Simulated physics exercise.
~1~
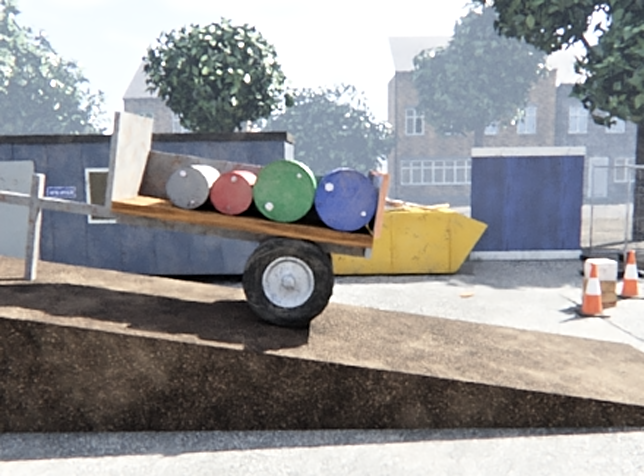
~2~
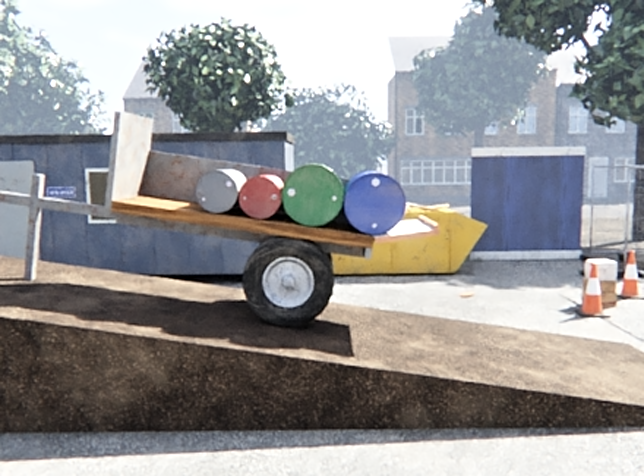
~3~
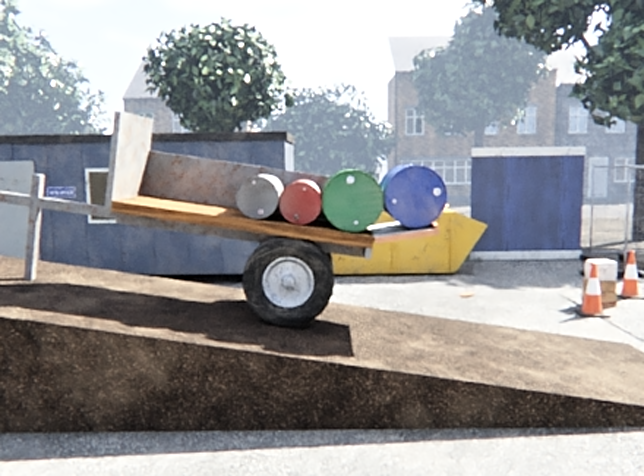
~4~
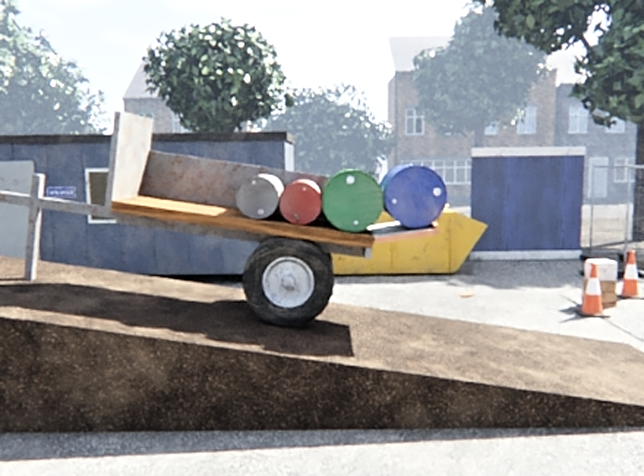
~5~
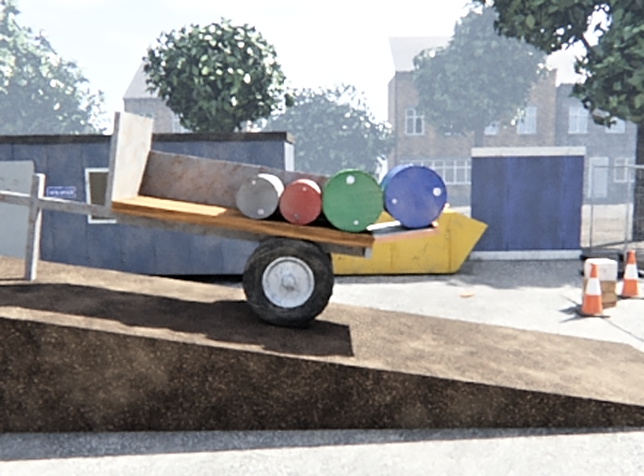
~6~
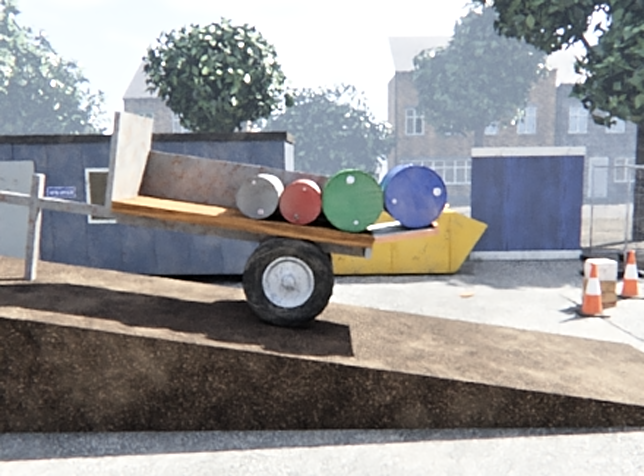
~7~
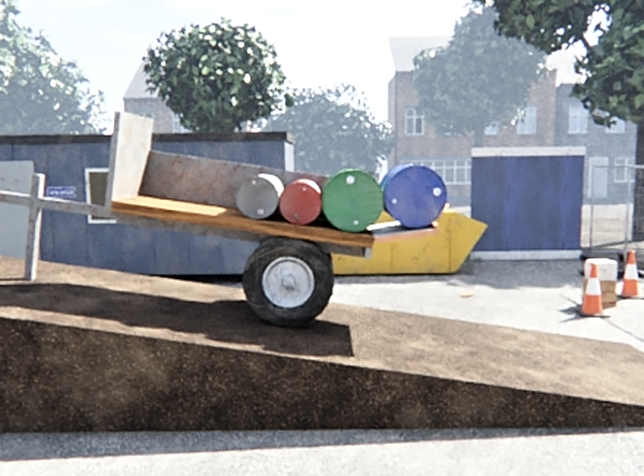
On a sloping trailer, four drums rolling right as the tailgate drops, the blue one stopping on the gate, none falling off.
